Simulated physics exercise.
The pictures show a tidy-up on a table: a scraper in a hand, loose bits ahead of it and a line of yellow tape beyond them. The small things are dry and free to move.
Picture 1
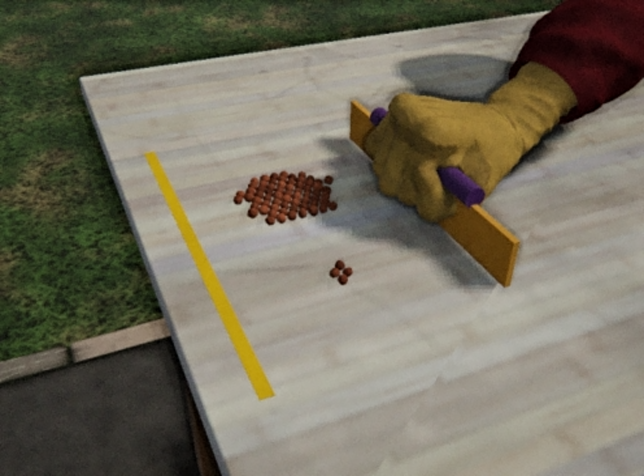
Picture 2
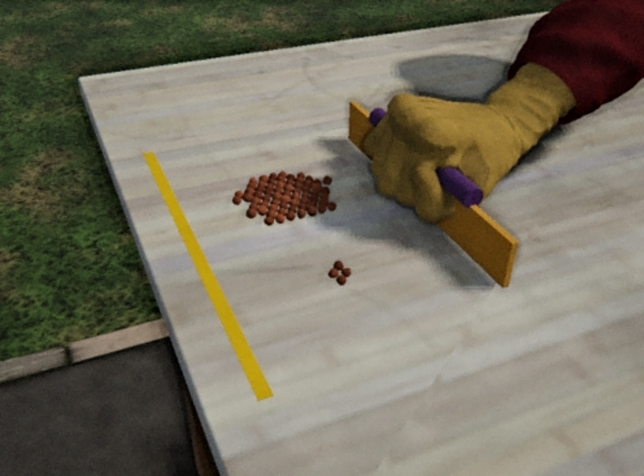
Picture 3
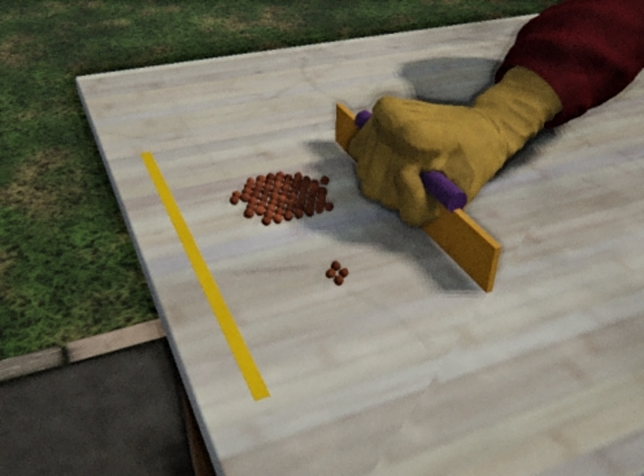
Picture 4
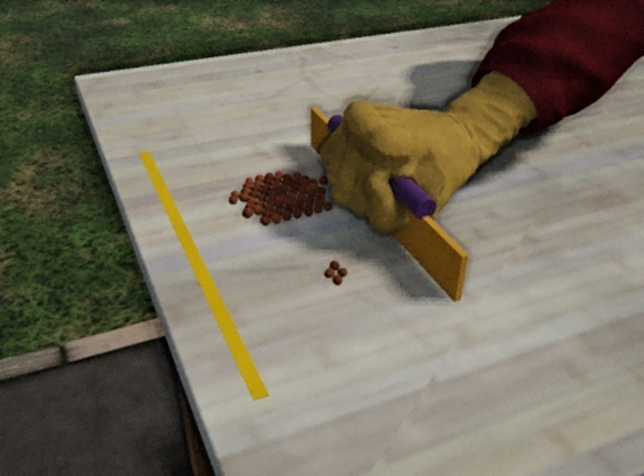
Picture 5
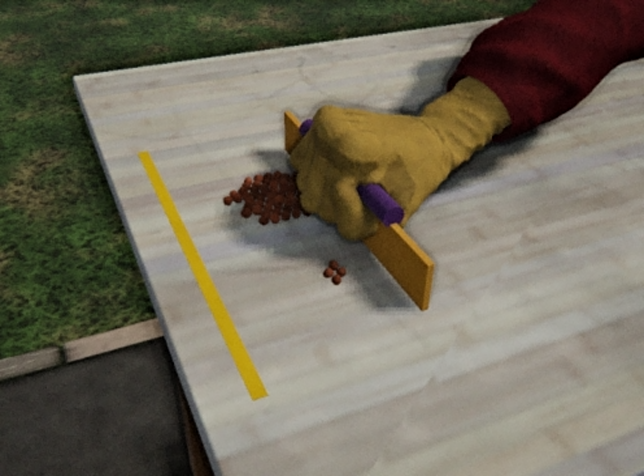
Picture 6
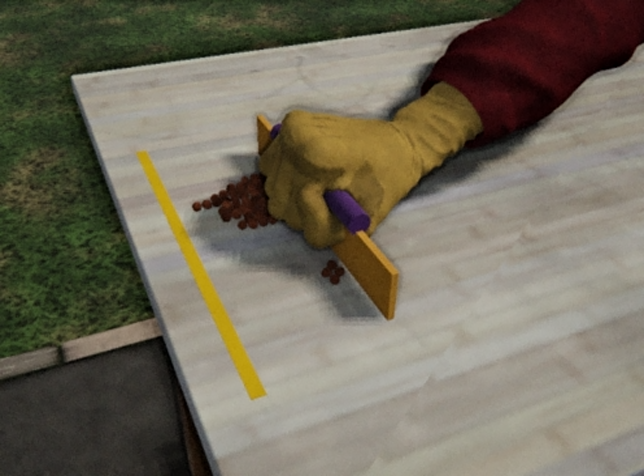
A hand in a mustard glove and dark red sleeve holds an orange scraper with a purple handle on a pale wooden table, seen from above at an angle, with grass beyond. A heap of small reddish-brown pellets and a tiny cluster nearer the viewer lie between it and a yellow tape line. After resting briefly, the scraper slides left, bunching and pushing the heap toward the tape while the cluster barely shifts.
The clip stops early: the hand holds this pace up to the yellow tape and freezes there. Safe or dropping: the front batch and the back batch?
Front batch: It all stops short of the edge. Back batch: It tumbles over the end, in part at least.
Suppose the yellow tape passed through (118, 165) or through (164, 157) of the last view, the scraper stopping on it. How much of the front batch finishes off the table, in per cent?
Roughly 100 per cent, and 0 per cent.
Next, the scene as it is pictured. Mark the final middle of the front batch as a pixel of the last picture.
Around (199, 307).
Then, 0.41 s after the last picture, scraper still moving, near (243, 195); front batch all on the table, its front near (263, 288); back batch all on the table, its front near (129, 221).
Then, 0.83 s after the last picture, scraper stopped at the yellow tape; front batch all on the table, its front near (189, 308); back batch about half over the edge.
At rest, scraper stopped at the yellow tape; front batch all on the table, its front near (189, 308); back batch about half over the edge.
